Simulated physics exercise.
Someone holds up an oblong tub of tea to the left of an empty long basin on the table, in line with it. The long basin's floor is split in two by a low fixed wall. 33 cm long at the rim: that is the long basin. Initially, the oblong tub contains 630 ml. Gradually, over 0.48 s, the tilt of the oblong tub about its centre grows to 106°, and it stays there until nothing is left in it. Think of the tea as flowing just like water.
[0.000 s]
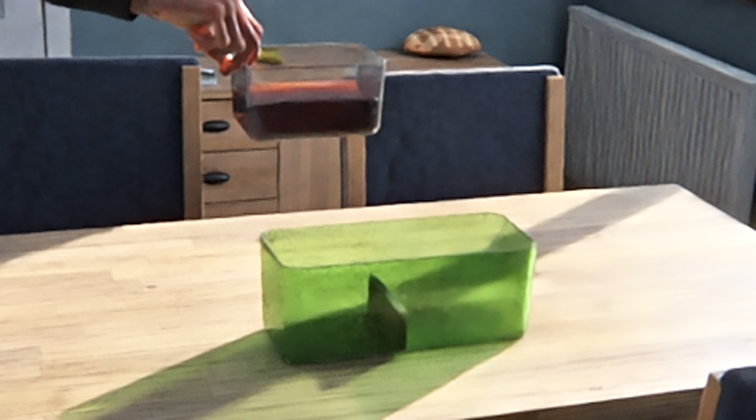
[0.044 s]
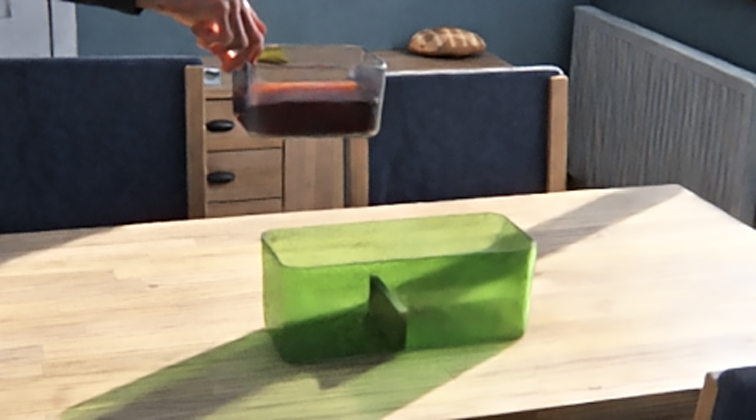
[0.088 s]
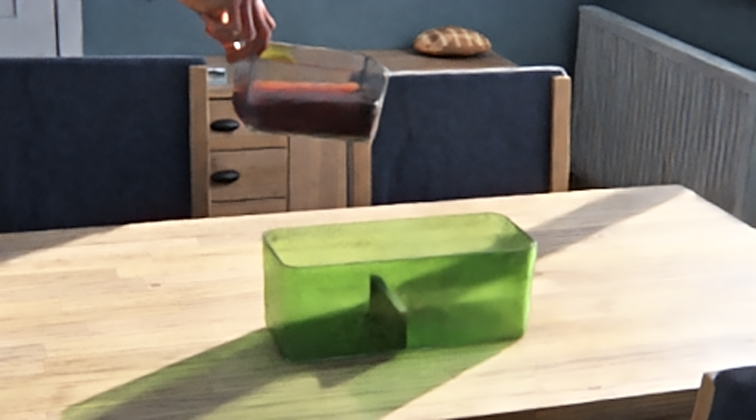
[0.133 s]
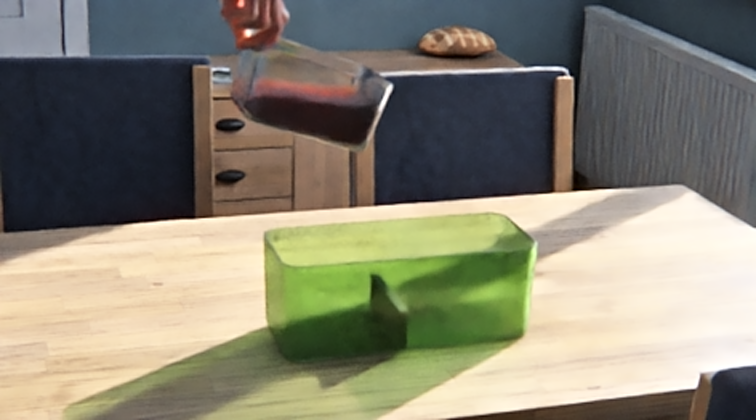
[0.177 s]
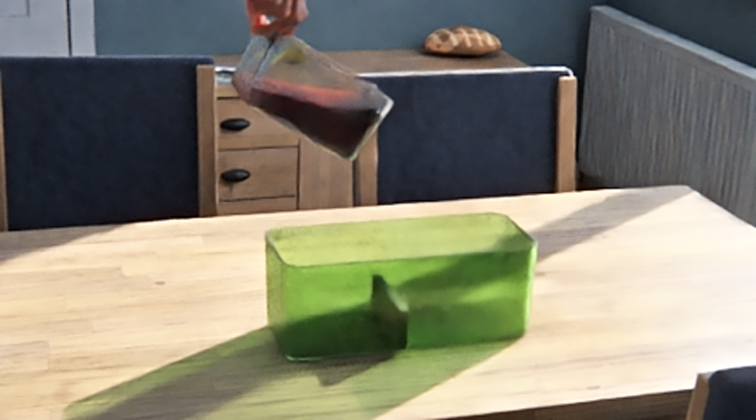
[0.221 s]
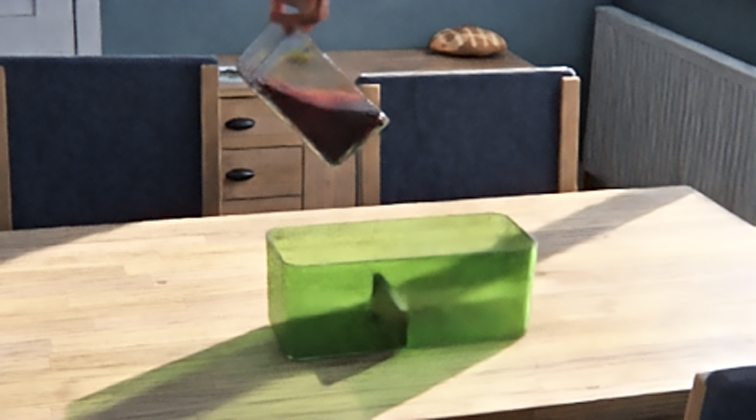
A hand tilting a clear oblong tub of dark reddish tea steeply rightward above an empty green basin on a wooden table.
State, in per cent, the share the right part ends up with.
The right part ends up with roughly 58 %.
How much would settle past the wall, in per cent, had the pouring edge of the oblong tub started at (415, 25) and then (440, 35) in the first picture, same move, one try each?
80 in a hundred, followed by 85 in a hundred.
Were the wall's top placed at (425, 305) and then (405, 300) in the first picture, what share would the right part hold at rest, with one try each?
Respectively 25 and 30 %.
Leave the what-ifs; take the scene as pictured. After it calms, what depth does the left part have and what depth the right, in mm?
Left roughly 14 mm; right roughly 18 mm.
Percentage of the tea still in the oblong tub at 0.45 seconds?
Near 16 in a hundred.
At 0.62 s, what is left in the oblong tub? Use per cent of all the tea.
Close to 4 in a hundred.
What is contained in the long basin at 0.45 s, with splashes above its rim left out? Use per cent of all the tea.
Around 22 percent.
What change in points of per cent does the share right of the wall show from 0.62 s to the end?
I'd say it shrinks by some 5.
Then, 0.45 s in, the tilt is 105° and 16 per cent is still to pour, 0 is left of the wall and 21 right of it.
Then, 0.62 s in, the tilt is 106° and 4 per cent is still to pour, 23 is left of the wall and 64 right of it.
Then, 0.79 s in, the tilt is 106° and 0 per cent is still to pour, 32 is left of the wall and 55 right of it.
Then, 0.98 s in, the tilt is 106° and 0 per cent is still to pour, 37 is left of the wall and 58 right of it.
Finally, 37 per cent lies left of the wall, 58 right of it and 5 outside.
